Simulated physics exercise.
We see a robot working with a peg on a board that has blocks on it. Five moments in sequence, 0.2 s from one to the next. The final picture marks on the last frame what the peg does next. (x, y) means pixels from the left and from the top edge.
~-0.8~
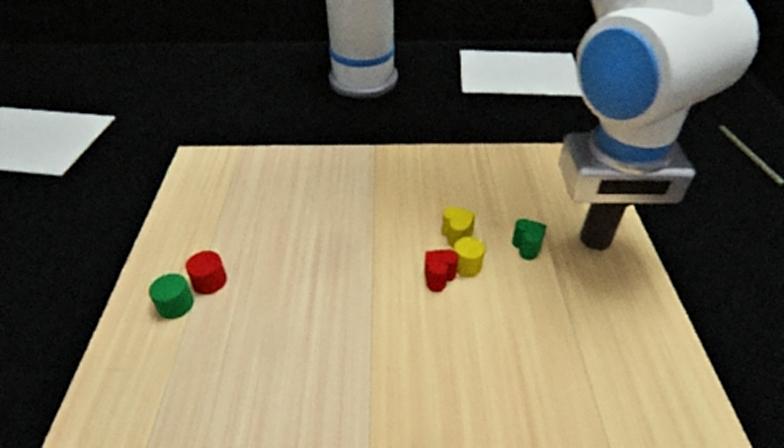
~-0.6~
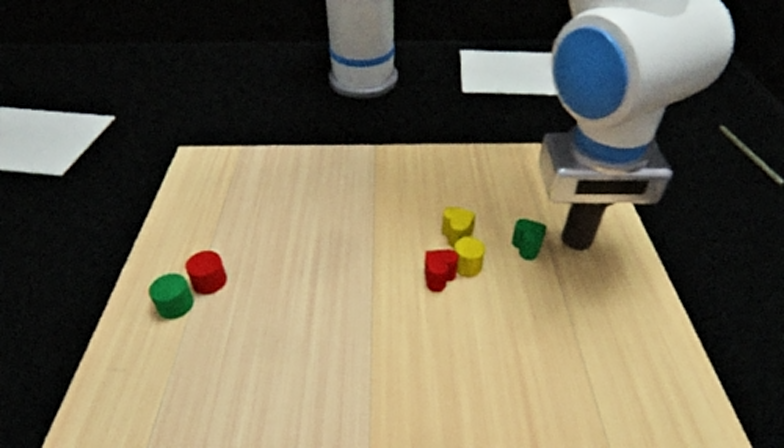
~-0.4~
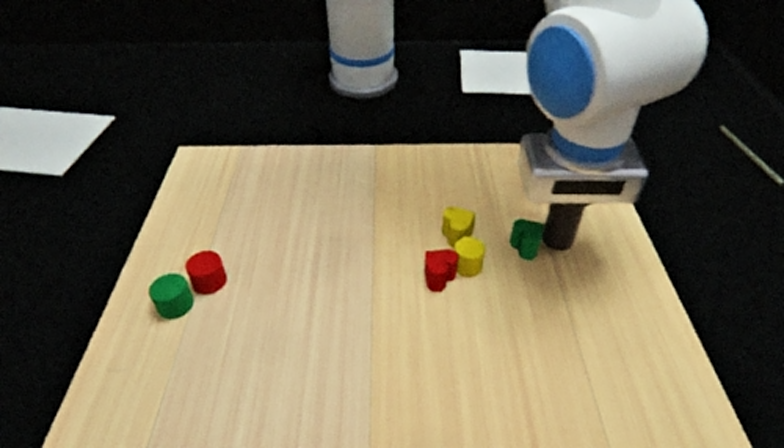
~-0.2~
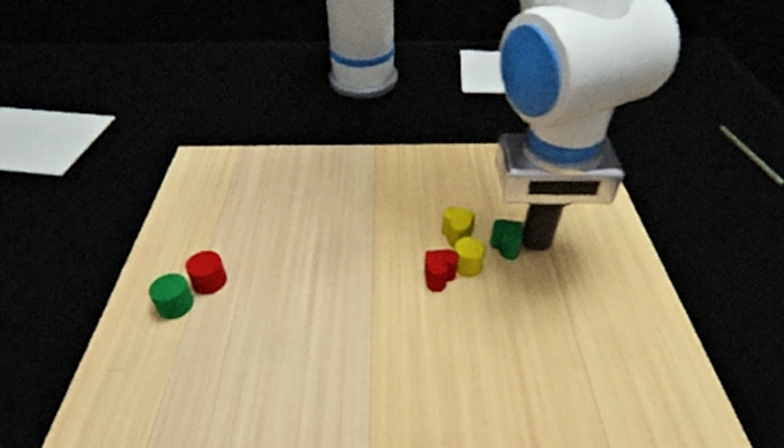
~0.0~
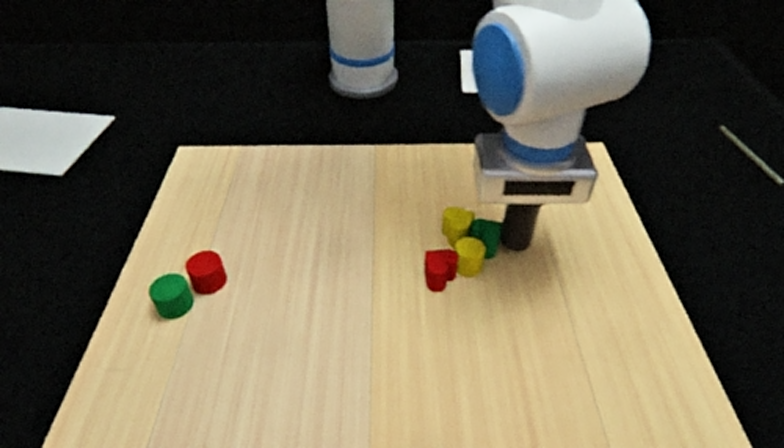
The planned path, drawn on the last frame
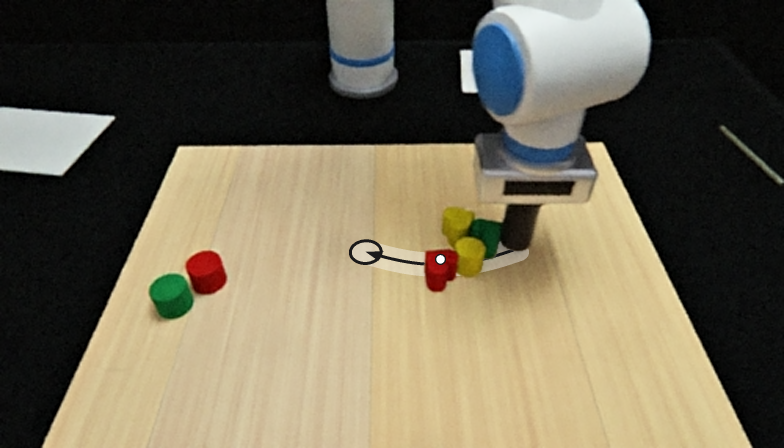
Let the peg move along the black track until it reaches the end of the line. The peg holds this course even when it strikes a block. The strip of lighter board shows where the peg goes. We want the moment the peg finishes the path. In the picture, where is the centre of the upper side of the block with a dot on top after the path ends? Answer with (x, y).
The answer is (401, 293).
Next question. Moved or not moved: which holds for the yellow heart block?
Displaced.
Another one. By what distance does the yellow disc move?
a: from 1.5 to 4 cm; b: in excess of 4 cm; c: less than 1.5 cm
Correct choice: B.
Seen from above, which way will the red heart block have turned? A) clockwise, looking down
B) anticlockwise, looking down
A (clockwise, looking down)
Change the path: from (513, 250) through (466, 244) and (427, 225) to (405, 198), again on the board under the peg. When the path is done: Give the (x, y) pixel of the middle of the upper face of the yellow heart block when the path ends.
The point I'd pick in the picture is (385, 193).
The line goes from (513, 250) through (467, 262) and (415, 263) to (366, 252); the dot is on the red heart block.
The first path, step by step. One third of the way, peg at (467, 253); red heart block at (421, 272), turned 30° clockwise; yellow heart block at (439, 207); yellow disc at (443, 256); green heart block at (456, 224), turned 65° clockwise.
Two thirds of the way, peg at (414, 253); red heart block at (402, 292), turned 40° clockwise; yellow heart block at (439, 207); yellow disc at (407, 267); green heart block at (456, 224), turned 65° clockwise.
At the end, peg at (365, 242); red heart block at (401, 293), turned 40° clockwise; yellow heart block at (439, 207); yellow disc at (405, 267); green heart block at (456, 224), turned 65° clockwise.
